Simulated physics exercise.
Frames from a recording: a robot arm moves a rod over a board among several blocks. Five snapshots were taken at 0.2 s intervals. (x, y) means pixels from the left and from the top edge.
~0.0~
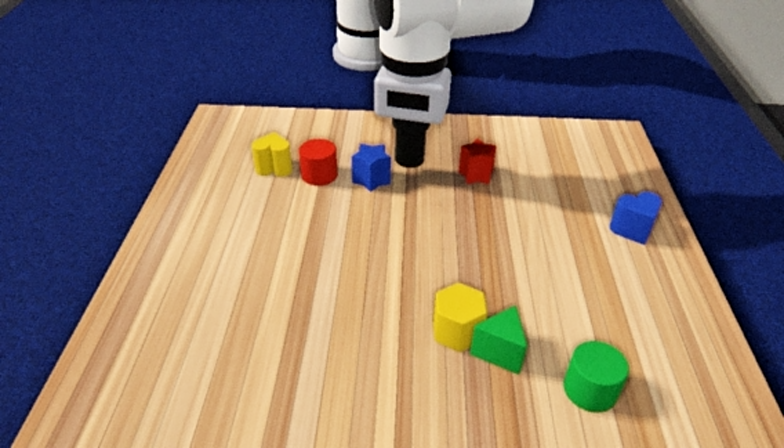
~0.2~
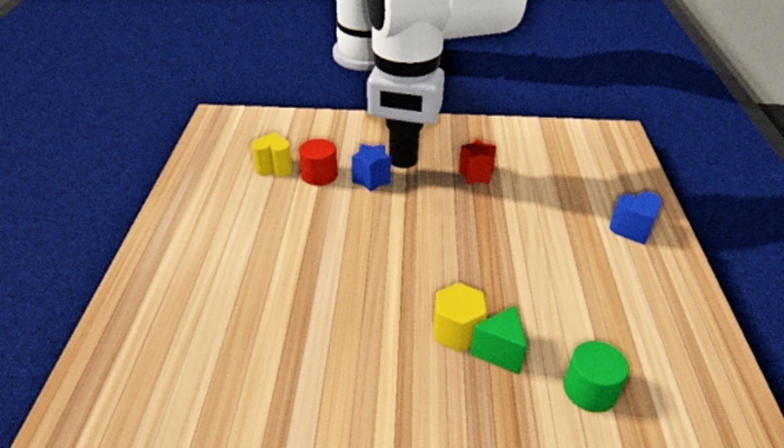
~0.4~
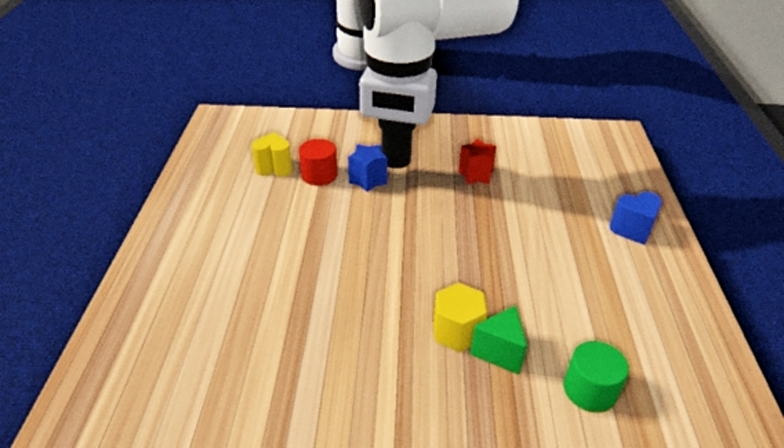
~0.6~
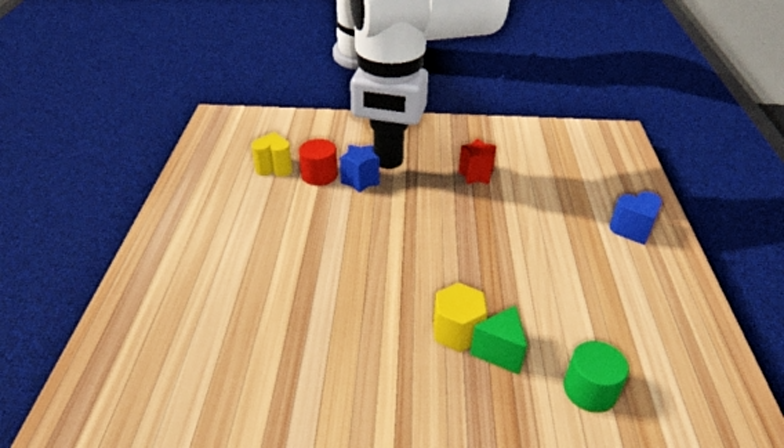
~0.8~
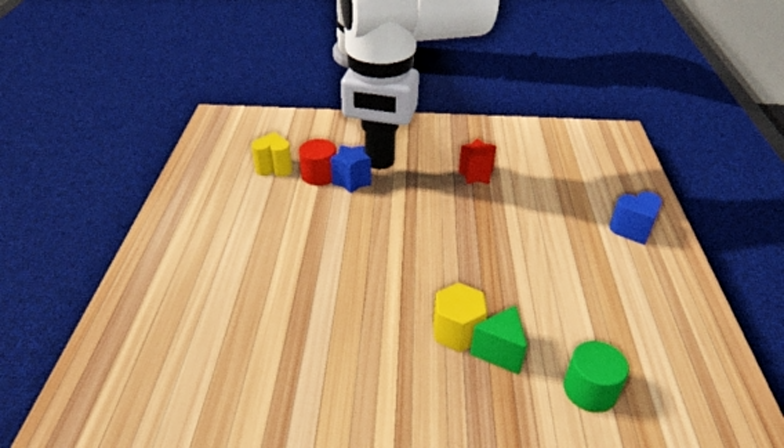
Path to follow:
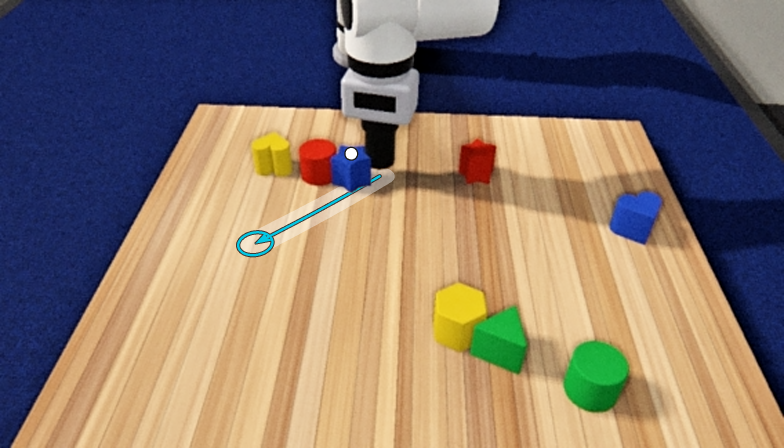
A white robot arm holds a black rod at the far edge of a striped wooden board on blue fabric, seen from above and in front by a still camera. Yellow, red and blue blocks line the back left, a red one sits right of the rod, a blue one farther right, and yellow and green ones nearer. The rod slides left, pushing the blue star-shaped block beside the red round one.
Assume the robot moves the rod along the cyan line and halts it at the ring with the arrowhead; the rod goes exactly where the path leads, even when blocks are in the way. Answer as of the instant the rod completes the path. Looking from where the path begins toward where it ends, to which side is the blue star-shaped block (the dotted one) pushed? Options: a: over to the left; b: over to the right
I'll go with b - over to the right.
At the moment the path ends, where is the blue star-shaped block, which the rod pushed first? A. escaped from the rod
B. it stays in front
Correct choice: A.
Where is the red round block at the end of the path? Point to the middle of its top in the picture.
I expect it at (294, 148).
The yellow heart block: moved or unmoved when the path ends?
If the rod follows that path, the yellow heart block ends up shifted.
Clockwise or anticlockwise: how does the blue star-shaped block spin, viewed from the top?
Clockwise from above.
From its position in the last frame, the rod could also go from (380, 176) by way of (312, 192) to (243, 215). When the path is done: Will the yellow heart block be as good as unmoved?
Answer: No.
The line goes straight from (380, 176) to (255, 244); the dot is on the blue star-shaped block.
On the path given first. One third of the way, rod (342, 182); yellow heart block (263, 139); red round block (295, 148); blue star-shaped block (307, 167), turned 45° clockwise.
Two thirds of the way, rod (300, 205); yellow heart block (262, 139); red round block (294, 148); blue star-shaped block (294, 168), turned 65° clockwise.
At the end, rod (253, 228); yellow heart block (262, 139); red round block (294, 148); blue star-shaped block (294, 168), turned 65° clockwise.
